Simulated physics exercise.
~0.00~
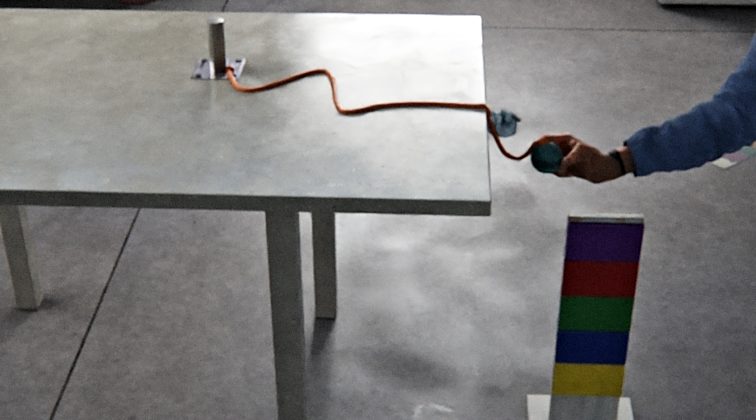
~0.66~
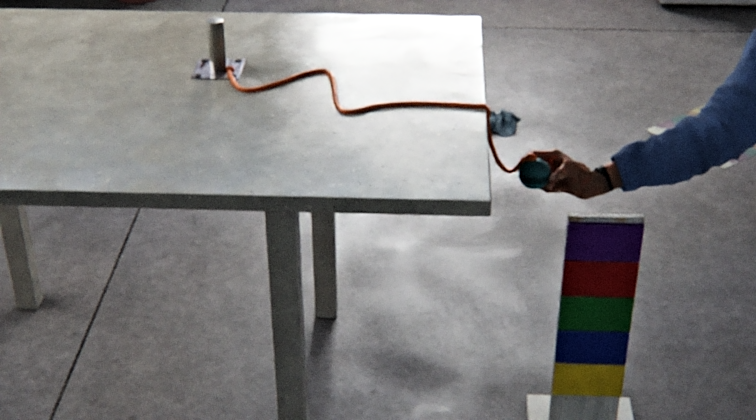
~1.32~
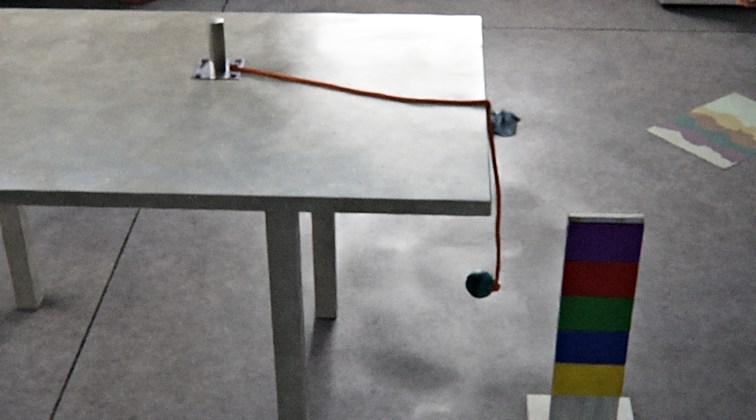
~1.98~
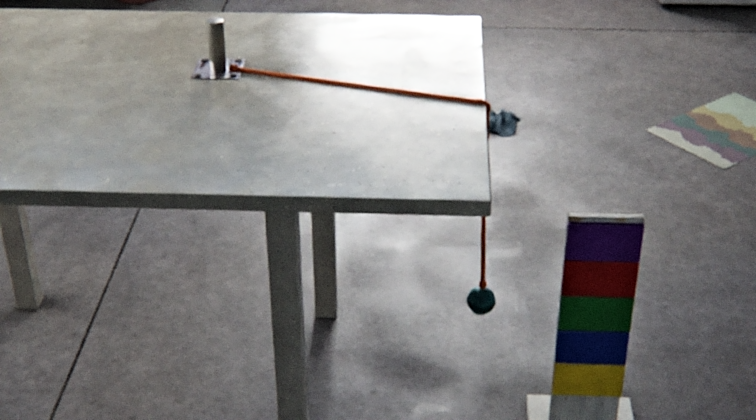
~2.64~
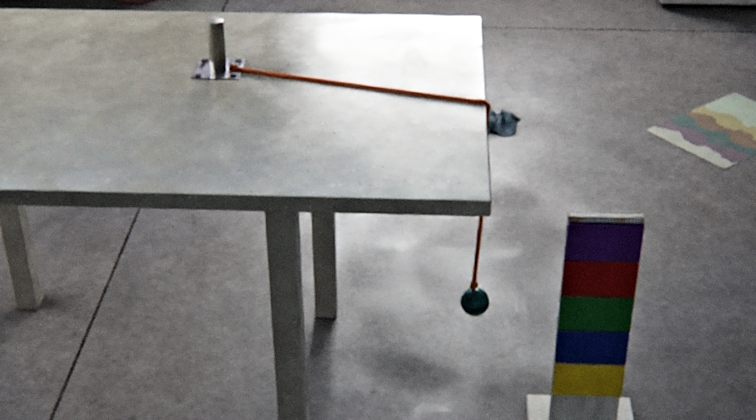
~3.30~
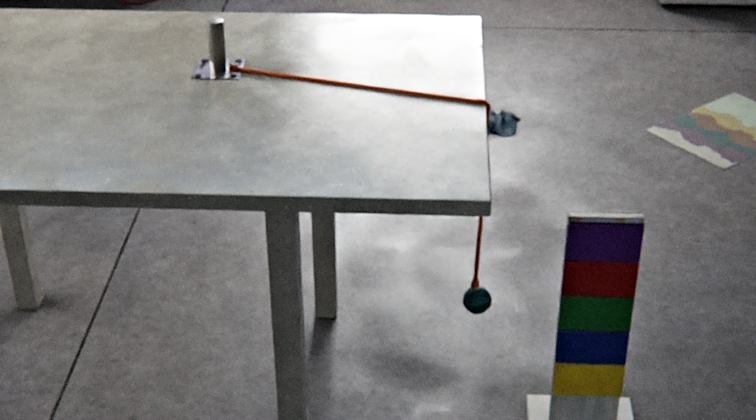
An arm in a blue sleeve reaches in from the right, holding a turquoise ball beyond the edge of a pale table, seen from slightly above in a grey-floored room. An orange lead runs in loose loops from an upright metal post on the tabletop to the ball. Below, at the right, stands a board with purple, red, green, blue and yellow bands from top to bottom. The hand moves the ball slightly left and down, then releases it and withdraws. The ball drops, pulling the lead straight over the edge, sways slightly, and finally hangs level with the green band.
